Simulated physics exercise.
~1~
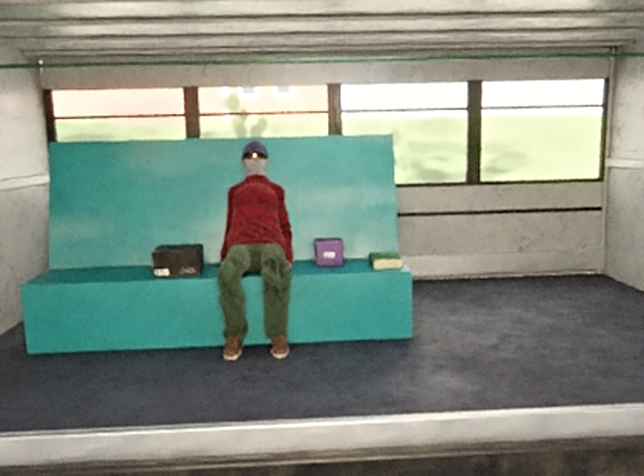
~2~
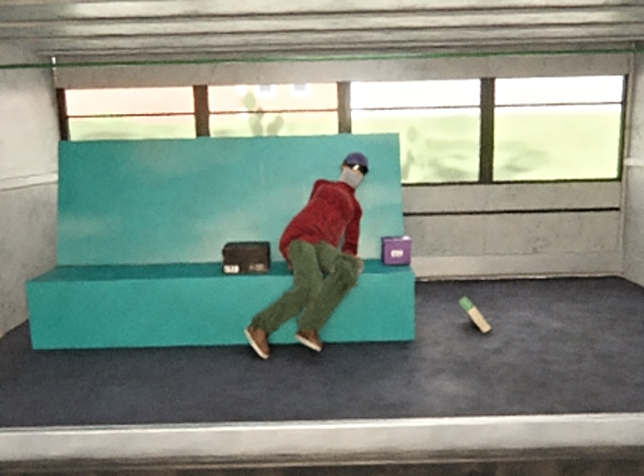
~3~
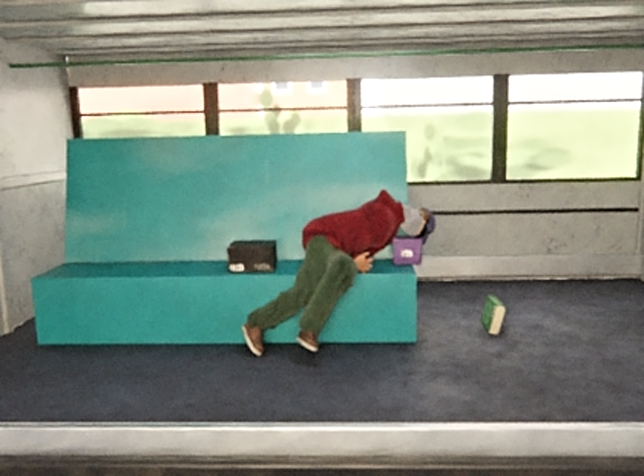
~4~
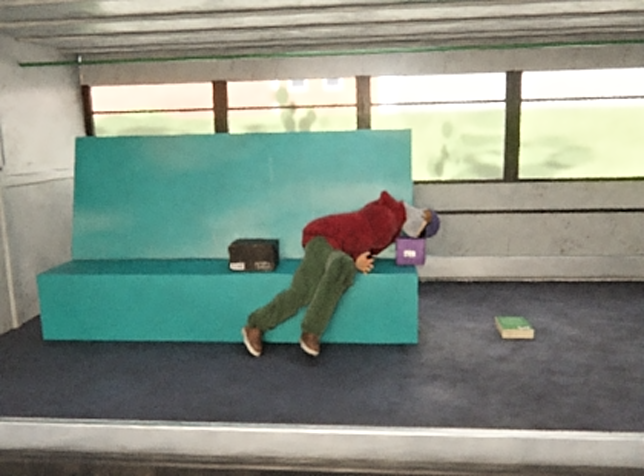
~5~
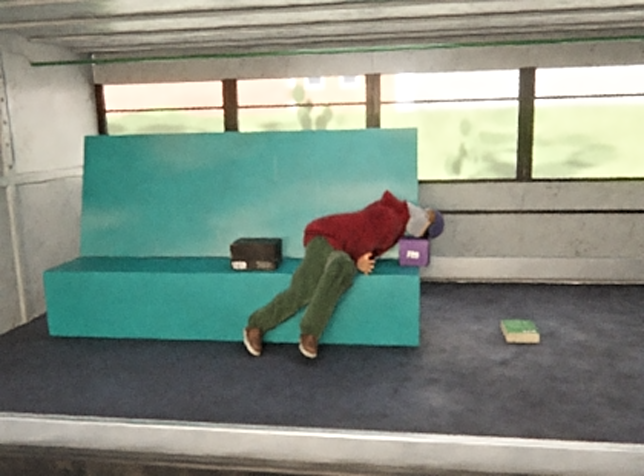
Inside a pale vehicle compartment with a row of windows behind, seen from the front by a camera drifting slightly sideways, a long teal bench stands on a dark floor. A passenger in a red top, green trousers and a blue cap sits slumped on it, with a black carton to the left and a purple tub and a green folder to the right. The loose things slide right as the passenger tips that way, and the folder drops off the bench end, turning over. The passenger folds sideways, head coming down at the tub. Finally the folder lies flat on the floor, while carton, tub and the passenger's hips remain on the seat.
